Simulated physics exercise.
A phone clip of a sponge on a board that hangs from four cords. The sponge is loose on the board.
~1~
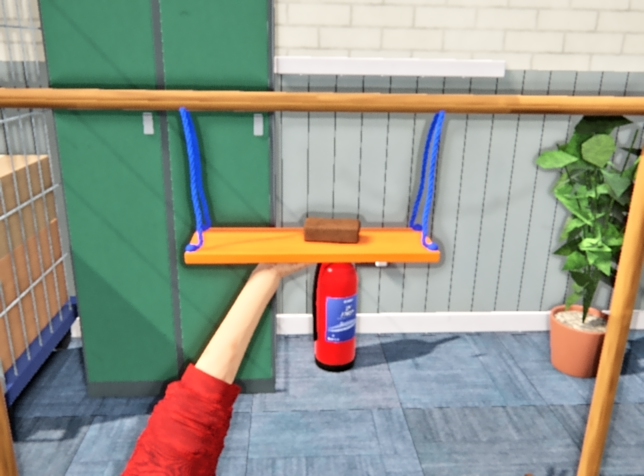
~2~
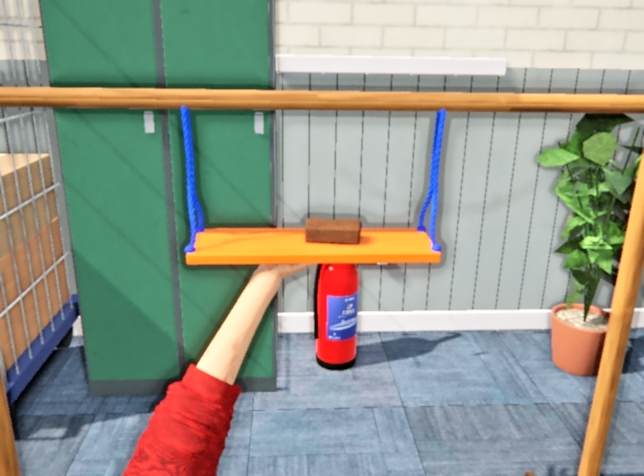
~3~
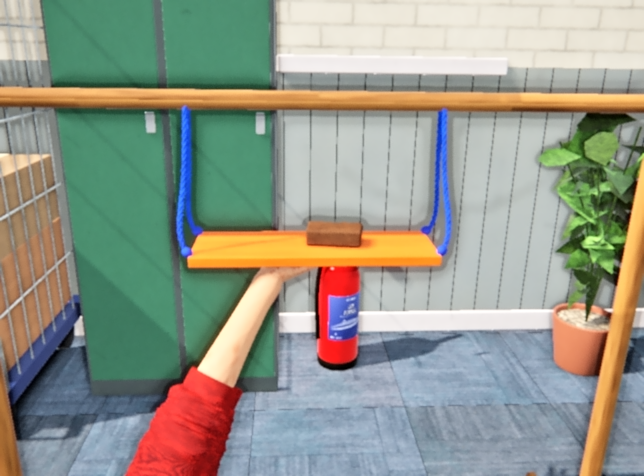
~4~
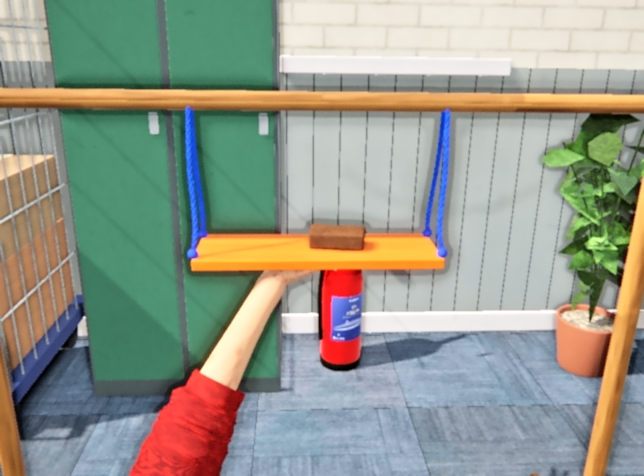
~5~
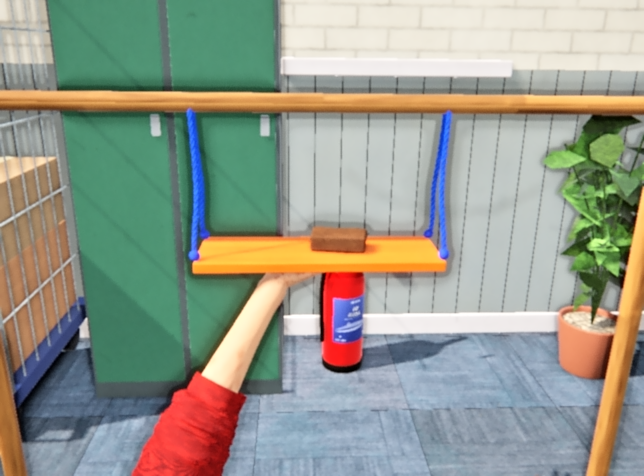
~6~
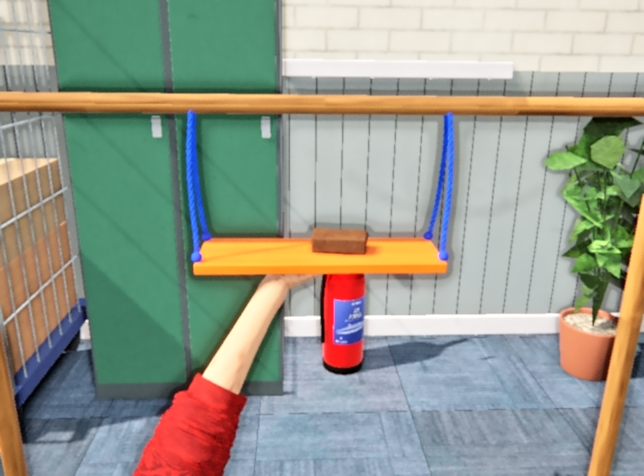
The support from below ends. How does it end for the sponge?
As it turns out, the sponge remains aboard.
Then, 0.50 s on from there, board level; sponge on the board near (340, 244).
In the end, board level; sponge on the board near (340, 244). The sponge keeps its place.
